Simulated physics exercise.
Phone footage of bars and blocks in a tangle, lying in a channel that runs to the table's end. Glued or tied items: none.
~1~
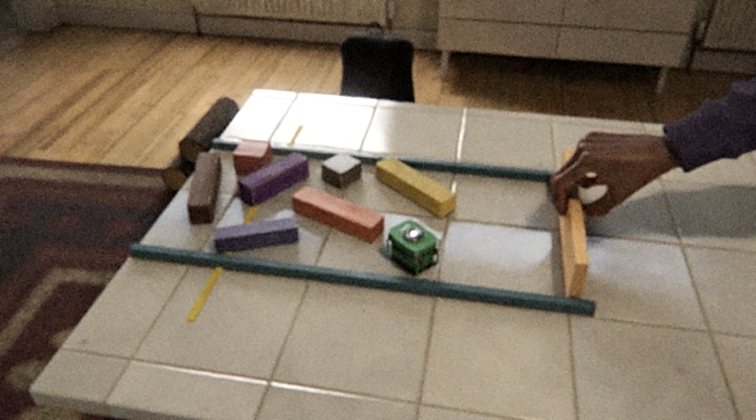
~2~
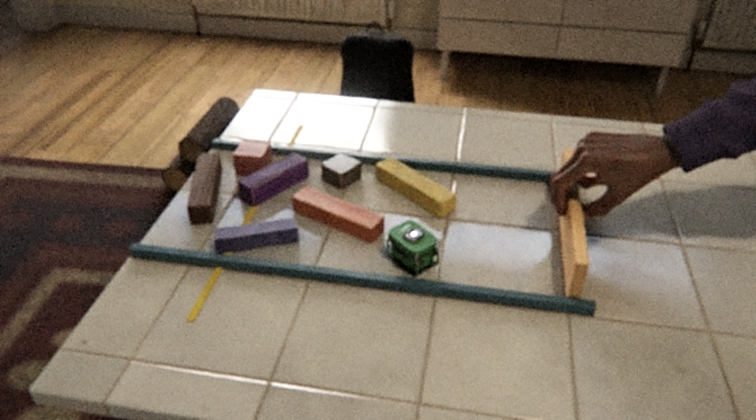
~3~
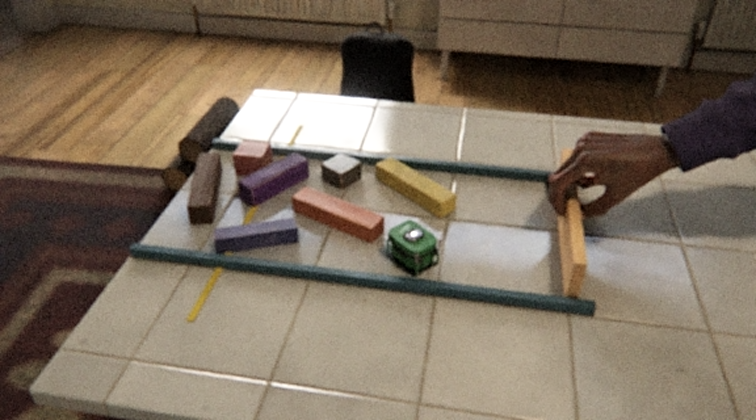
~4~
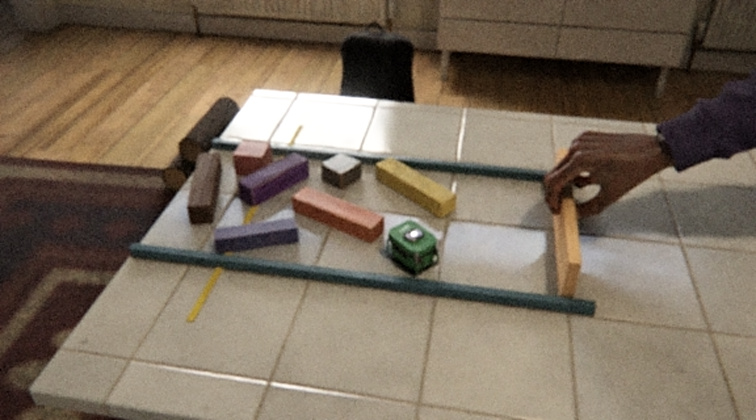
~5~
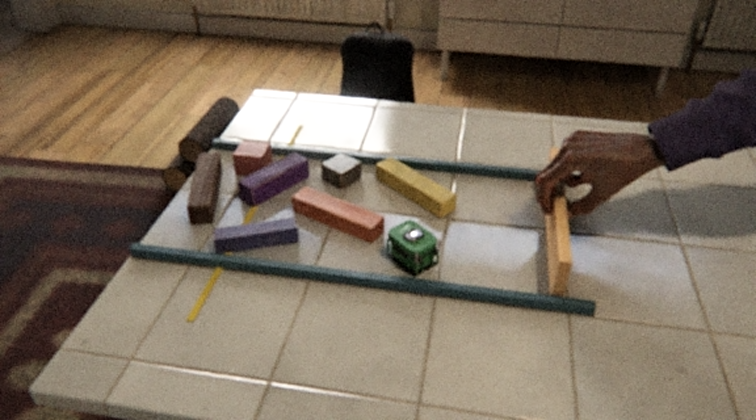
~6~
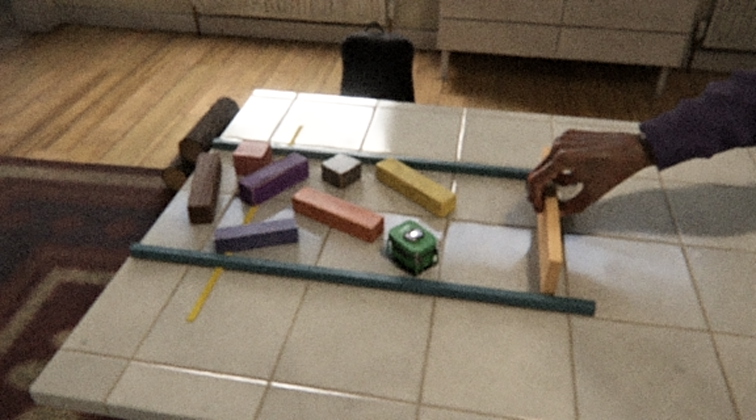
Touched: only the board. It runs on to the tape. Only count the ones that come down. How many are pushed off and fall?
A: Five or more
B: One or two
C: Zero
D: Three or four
B.
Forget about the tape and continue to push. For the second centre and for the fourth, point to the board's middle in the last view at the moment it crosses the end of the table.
Around (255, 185); afterwards around (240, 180).
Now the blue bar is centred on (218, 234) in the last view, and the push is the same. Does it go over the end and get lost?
I reckon from there it stays aboard.
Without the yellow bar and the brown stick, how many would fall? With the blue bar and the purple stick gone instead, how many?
You'd get 0 in the first case and 0 in the second one.
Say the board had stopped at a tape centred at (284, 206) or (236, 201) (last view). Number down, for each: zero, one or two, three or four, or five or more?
First tape: No fall at all; second tape: Either three or four.
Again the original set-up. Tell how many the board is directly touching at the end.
3 in contact.
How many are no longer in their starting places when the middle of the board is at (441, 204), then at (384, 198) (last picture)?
Counting first: 2, next 4.
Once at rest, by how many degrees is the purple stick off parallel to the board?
Roughly 30° out of line.
Soon after, none off yet; brown stick at rest near (206, 187); red block at rest near (253, 158); purple stick at rest near (275, 179).
In the end, the number that fall off is one or two; gone, red block.
